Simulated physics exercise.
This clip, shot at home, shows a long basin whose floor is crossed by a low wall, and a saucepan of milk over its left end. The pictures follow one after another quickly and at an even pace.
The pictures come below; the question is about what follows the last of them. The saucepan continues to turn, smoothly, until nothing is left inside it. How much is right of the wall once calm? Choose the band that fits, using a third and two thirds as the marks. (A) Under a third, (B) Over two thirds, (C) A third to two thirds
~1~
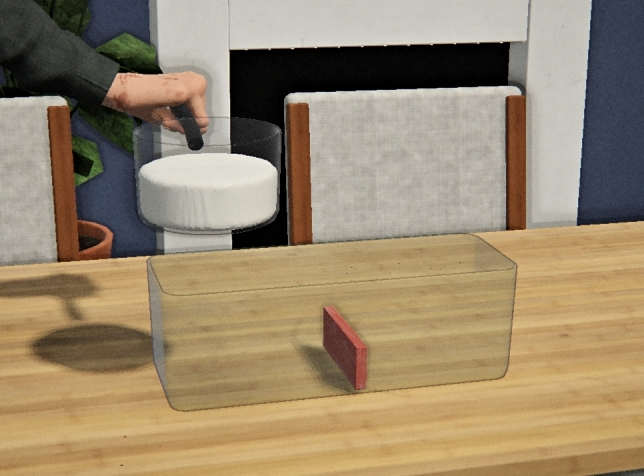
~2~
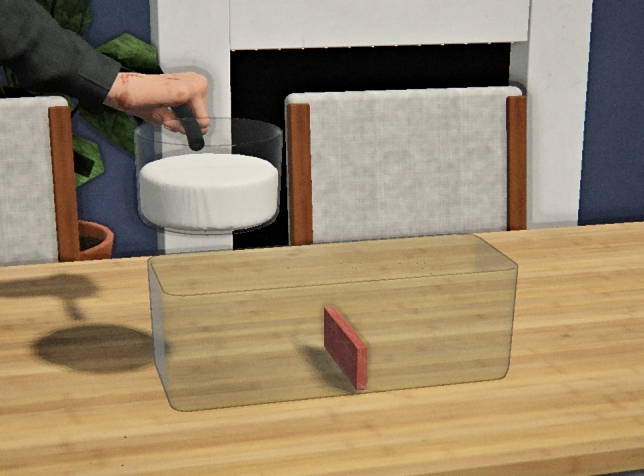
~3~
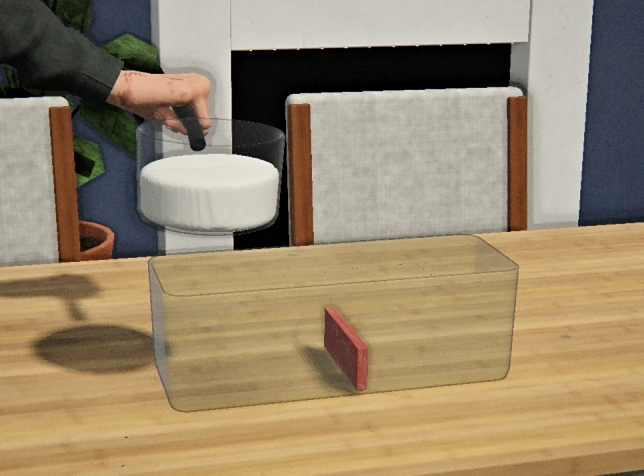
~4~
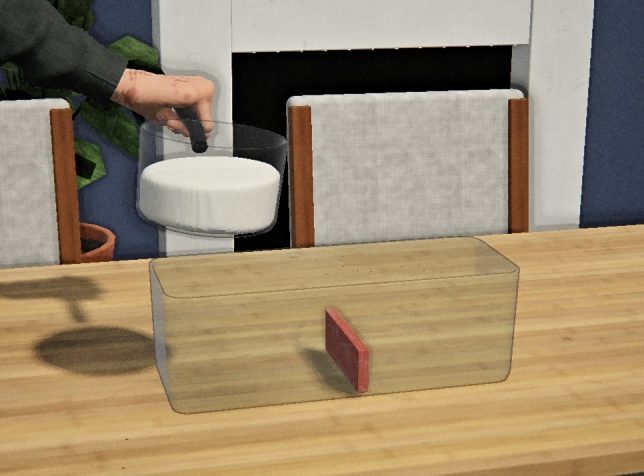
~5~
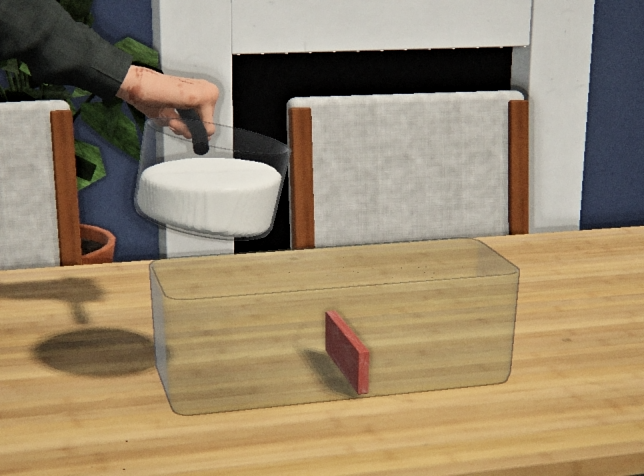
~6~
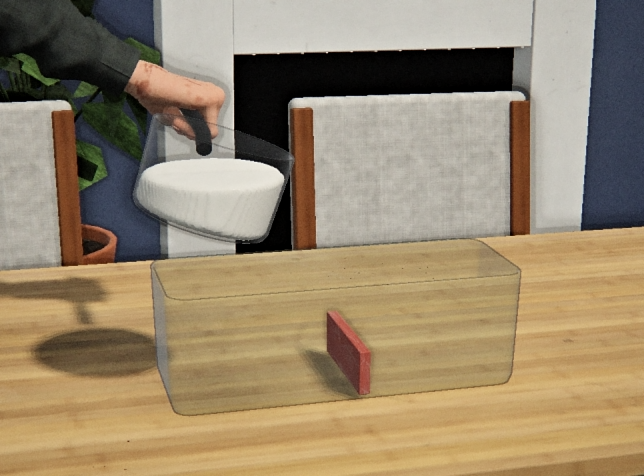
Answer: A.
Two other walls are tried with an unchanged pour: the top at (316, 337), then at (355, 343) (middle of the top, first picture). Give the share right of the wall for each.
Roughly 70 per cent first and roughly 20 per cent second.
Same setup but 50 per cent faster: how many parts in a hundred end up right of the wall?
About 20 %.
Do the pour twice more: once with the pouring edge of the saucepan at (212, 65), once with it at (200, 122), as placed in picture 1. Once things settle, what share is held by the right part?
Near 5 % and 0 %.
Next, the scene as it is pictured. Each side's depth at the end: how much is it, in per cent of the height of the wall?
Left side roughly 40, right side roughly 20.
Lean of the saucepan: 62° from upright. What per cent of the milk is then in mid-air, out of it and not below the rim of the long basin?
15 %.
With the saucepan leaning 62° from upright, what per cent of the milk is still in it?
Roughly 75 percent.
A moment on, the tilt is 62° and 77 per cent is still to pour, 6 is left of the wall and 0 right of it.
Next, the tilt is 88° and 26 per cent is still to pour, 38 is left of the wall and 26 right of it.
Then the tilt is 94° and 6 per cent is still to pour, 66 is left of the wall and 26 right of it.
Later the tilt is 94° and 1 per cent is still to pour, 72 is left of the wall and 27 right of it.
In the end 73 per cent lies left of the wall, 27 right of it and 0 outside.
